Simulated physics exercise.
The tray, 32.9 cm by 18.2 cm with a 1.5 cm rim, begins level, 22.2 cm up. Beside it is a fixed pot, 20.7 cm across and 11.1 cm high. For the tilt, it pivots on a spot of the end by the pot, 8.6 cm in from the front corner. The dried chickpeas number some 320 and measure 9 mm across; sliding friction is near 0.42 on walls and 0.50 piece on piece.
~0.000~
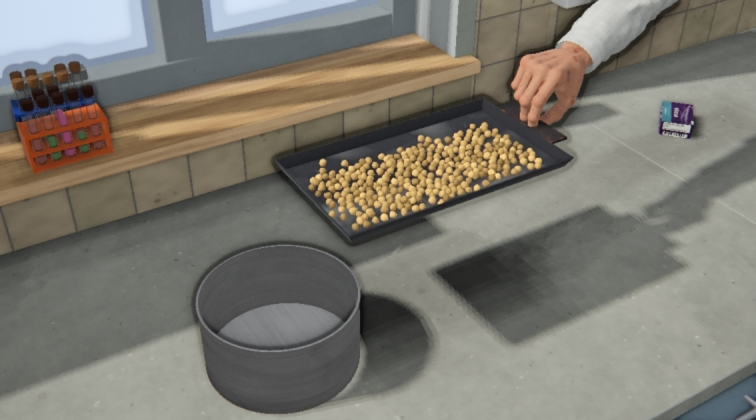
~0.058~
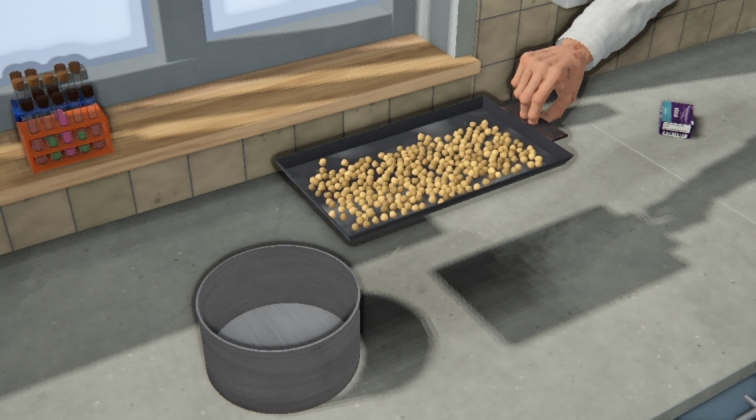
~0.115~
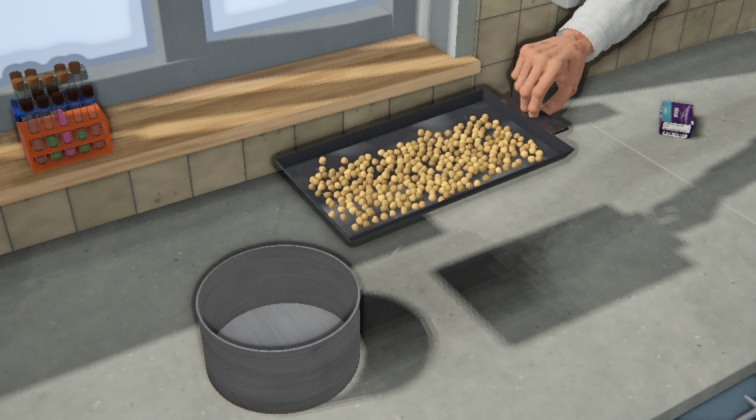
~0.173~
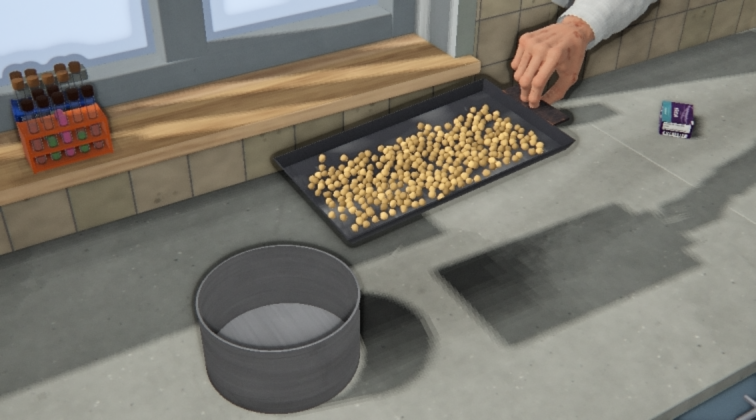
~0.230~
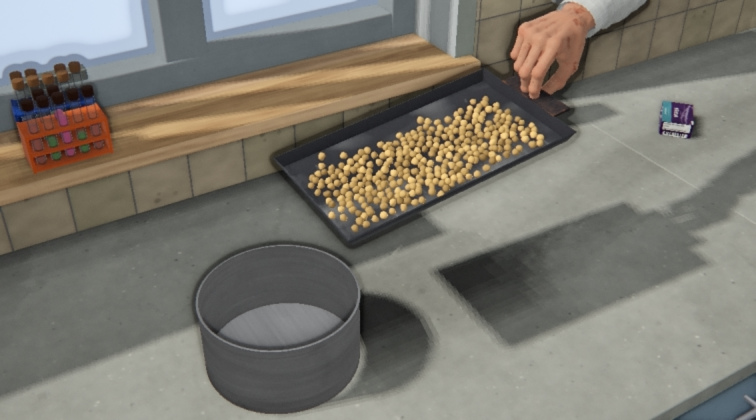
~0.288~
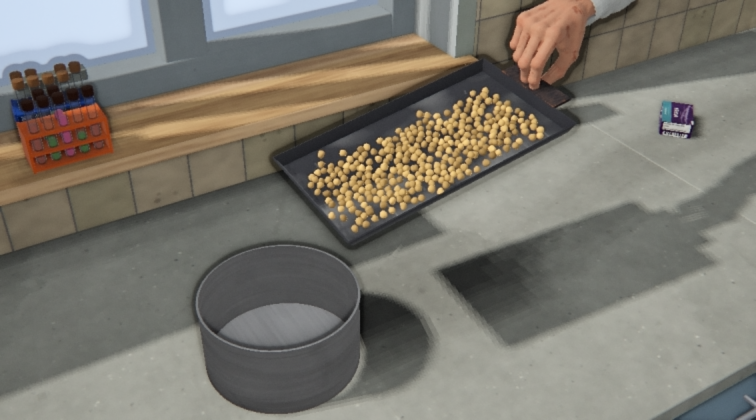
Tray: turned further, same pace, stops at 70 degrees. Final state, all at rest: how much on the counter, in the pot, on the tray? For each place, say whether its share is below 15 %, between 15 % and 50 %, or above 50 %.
Outcome: Counter: Will probably see a middling number. Pot: Will probably see over half the pieces. Left on the tray: Will probably see a small number.
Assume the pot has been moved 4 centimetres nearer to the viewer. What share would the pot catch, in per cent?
It would come to roughly 90 percent.
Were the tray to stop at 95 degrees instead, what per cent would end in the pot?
75 %.
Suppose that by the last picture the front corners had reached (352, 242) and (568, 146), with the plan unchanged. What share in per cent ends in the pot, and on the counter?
Pot 25, counter 75.
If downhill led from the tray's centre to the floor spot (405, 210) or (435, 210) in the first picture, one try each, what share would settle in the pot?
Estimate: Some 40 % and some 20 % respectively.
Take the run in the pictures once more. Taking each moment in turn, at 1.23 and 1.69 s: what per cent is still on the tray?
80 then 15.
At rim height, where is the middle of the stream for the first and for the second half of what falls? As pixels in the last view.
(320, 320) first, (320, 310) later, roughly.
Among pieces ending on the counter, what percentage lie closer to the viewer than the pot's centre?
Share: Some 100 %.
After 0.85 s, tilt 39 degrees; the tray holds 100 %, the pot 0 %.
After 1.23 s, tilt 58 degrees; the tray holds 80 %, the pot 5 %.
Then, at 1.69 s, tilt 70 degrees; the tray holds 15 %, the pot 55 %.
In the end, at 2.9 s, counter 25 %, pot 70 %, tray 5 %.
